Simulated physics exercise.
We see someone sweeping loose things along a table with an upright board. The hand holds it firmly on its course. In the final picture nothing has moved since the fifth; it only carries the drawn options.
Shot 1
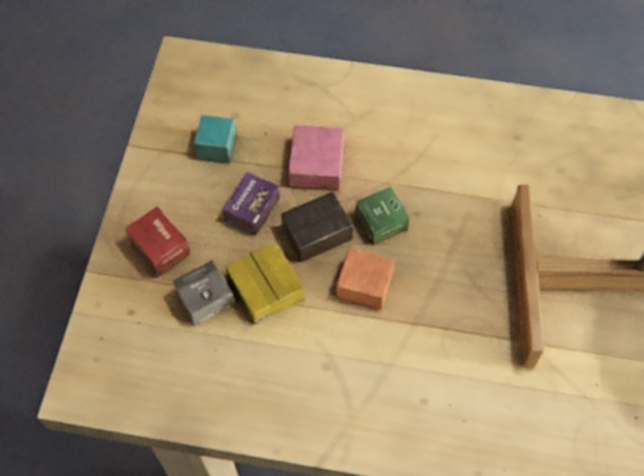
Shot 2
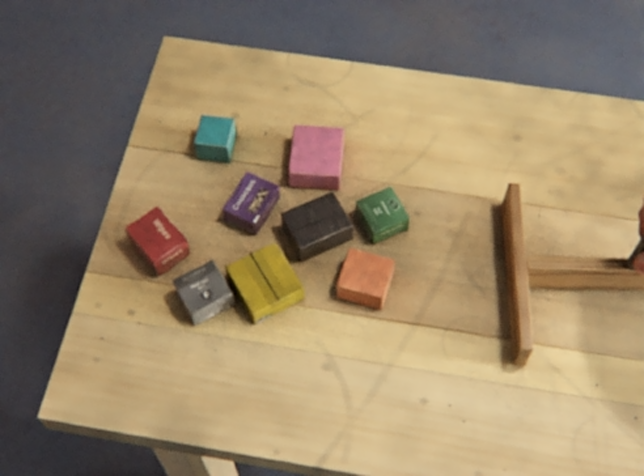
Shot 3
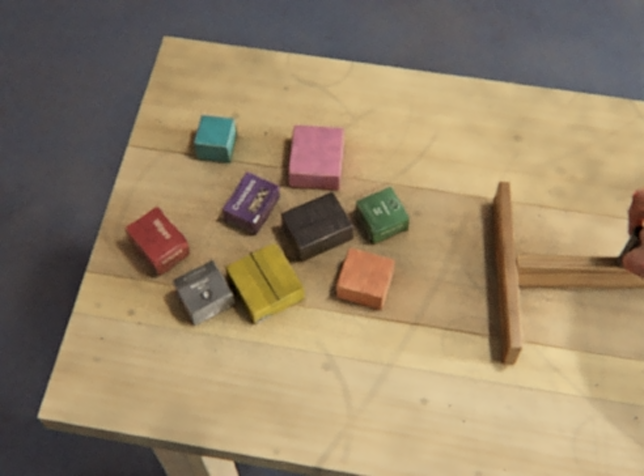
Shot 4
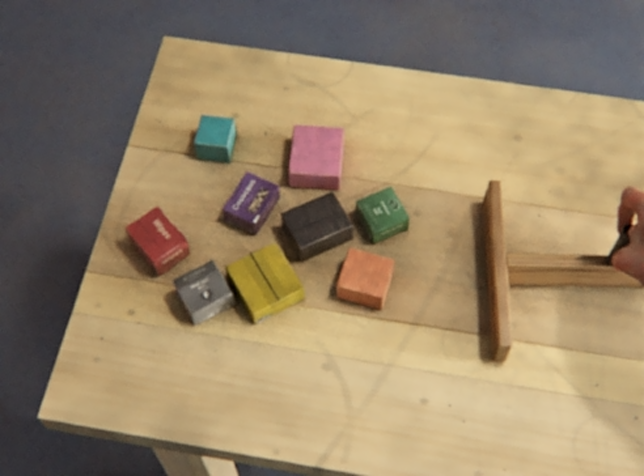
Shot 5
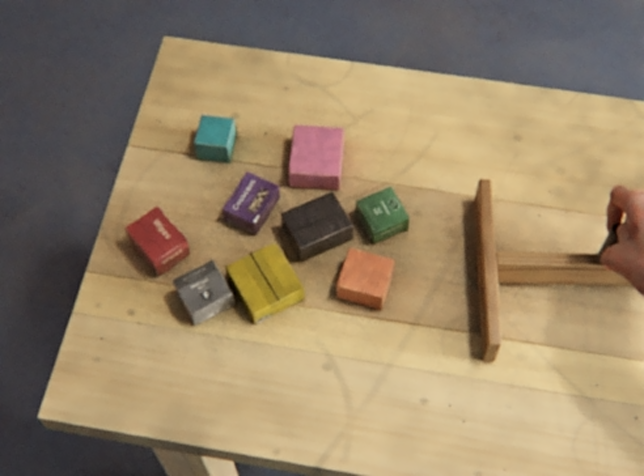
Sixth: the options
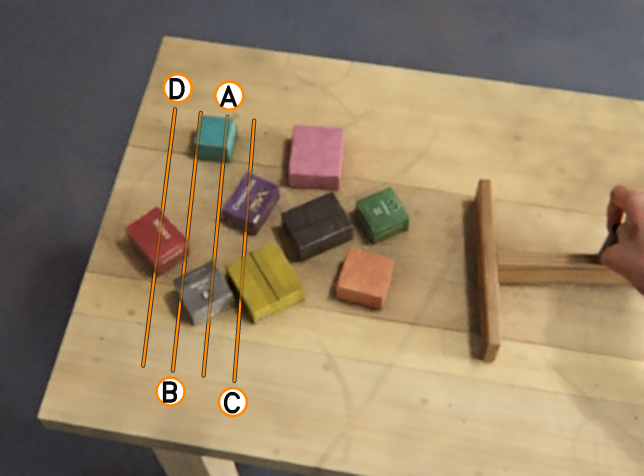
Hand sliding an upright wooden board slowly left across a table toward nine still, coloured blocks and boxes, not touching them.
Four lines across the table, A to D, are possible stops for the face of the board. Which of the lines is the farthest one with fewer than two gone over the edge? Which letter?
As far as mark B.
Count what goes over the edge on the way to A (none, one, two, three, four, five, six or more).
In all, none.
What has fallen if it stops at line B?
The red box goes over.
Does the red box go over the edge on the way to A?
No.
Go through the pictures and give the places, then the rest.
In the first picture, orange block (366, 279); pink block (317, 158); yellow box (265, 283).
In the second picture, board (521, 262); red box (158, 241).
In the third picture, board (511, 261); purple packet (252, 204).
In the fourth picture, board (500, 259); grey packet (204, 293).
In the fifth picture, board (490, 257); orange block (366, 279); pink block (317, 158); yellow box (265, 283).
On the marked copy, A at (216, 237); B at (188, 232); C at (245, 241); D at (160, 228).
Taking B. A third of the way, board (379, 240); orange block (348, 282); green packet (345, 207).
Two thirds of the way, board (271, 224); red box (144, 235); grey packet (149, 322).
When it is over, board (188, 211); red box over the edge; purple packet (120, 179); one fallen.
As for the rest, A is within the limit but short; C is within the limit but short; D drops three.
